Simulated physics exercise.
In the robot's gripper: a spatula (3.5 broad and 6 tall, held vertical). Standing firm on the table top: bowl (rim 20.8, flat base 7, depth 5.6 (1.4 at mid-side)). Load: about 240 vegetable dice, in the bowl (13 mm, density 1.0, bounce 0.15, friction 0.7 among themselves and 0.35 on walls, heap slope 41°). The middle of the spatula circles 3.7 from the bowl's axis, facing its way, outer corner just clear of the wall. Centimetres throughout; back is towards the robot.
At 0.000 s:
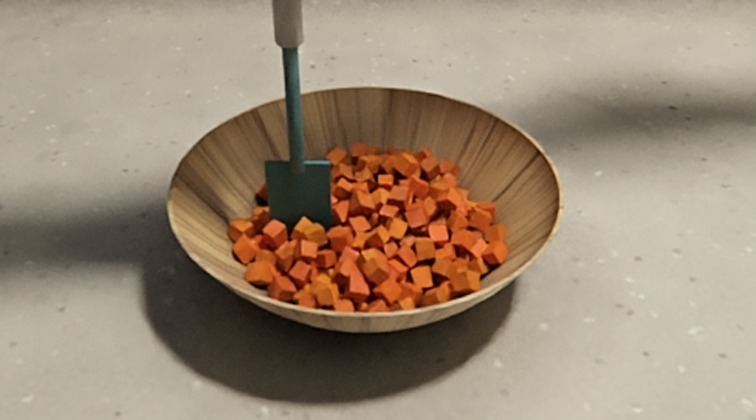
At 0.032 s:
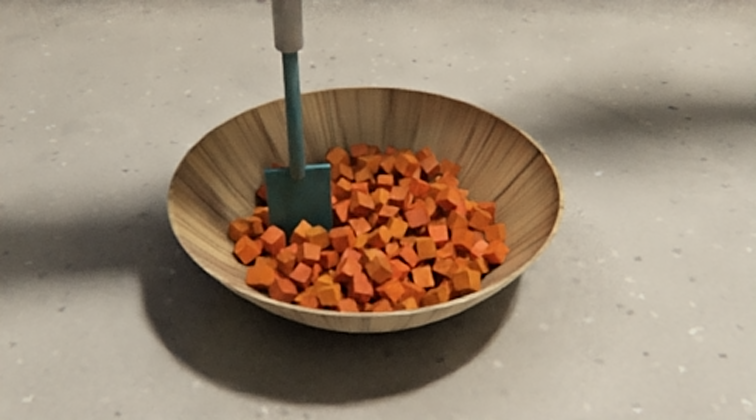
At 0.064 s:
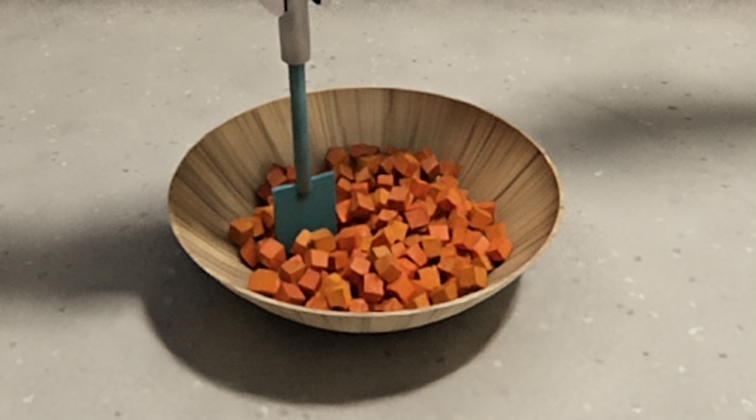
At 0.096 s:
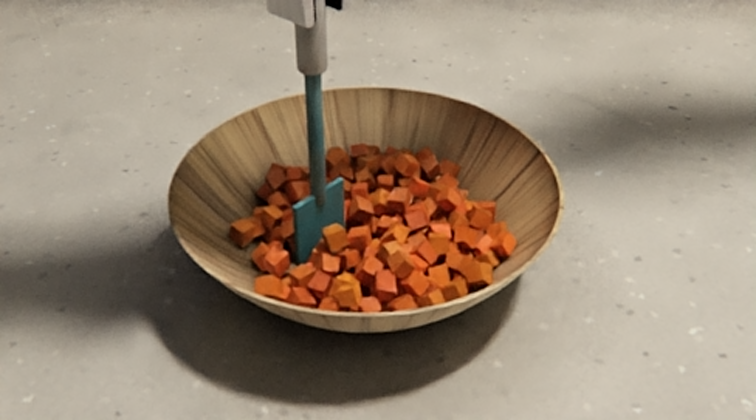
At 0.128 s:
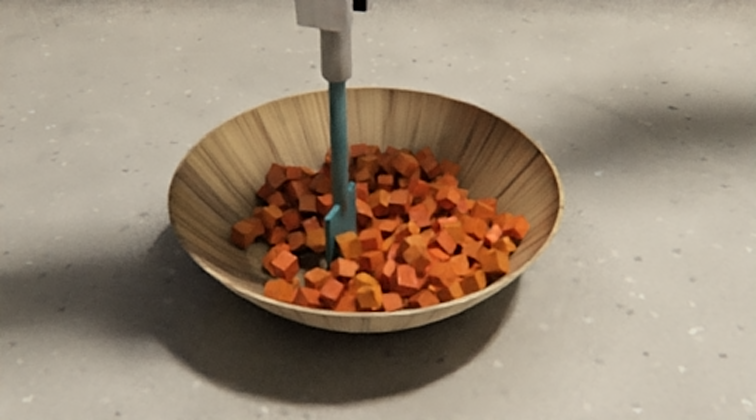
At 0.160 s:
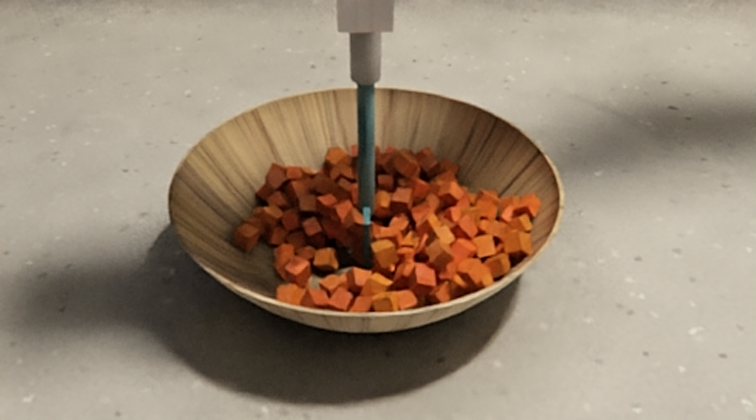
A robot gripper sweeps a teal spatula rightward through orange cubes in a wooden bowl.
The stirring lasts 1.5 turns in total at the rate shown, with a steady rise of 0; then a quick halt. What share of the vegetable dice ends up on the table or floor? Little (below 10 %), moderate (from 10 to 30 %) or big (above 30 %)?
Share on the table or floor: Little (below 10 %).
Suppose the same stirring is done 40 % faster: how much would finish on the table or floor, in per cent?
Then about 15 per cent.
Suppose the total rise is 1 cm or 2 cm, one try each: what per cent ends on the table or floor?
About 10 and 5 per cent.
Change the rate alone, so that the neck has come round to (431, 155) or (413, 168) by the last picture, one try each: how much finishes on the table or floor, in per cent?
About 25 and 15 per cent.
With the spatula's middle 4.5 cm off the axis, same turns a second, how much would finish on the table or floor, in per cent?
Then about 20 per cent.
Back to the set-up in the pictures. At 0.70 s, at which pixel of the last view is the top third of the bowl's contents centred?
Around (357, 279).
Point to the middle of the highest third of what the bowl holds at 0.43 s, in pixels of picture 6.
Near (347, 135).
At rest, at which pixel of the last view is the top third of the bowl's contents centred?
At about (459, 175).
By 0.43 s, 265° round, highest piece 7 above the table; 228 in the bowl, 5 on the table or floor, 2 in flight or on the tool.
By 0.70 s, 80° round, highest piece 7 above the table; 223 in the bowl, 12 on the table or floor.
By 1.03 s, 180° round, highest piece 7 above the table; 222 in the bowl, 13 on the table or floor.
By 1.73 s, 180° round, highest piece 7 above the table; 222 in the bowl, 13 on the table or floor.
Final count, 222 in the bowl, 13 on the table or floor. That is 6 % on the table or floor.
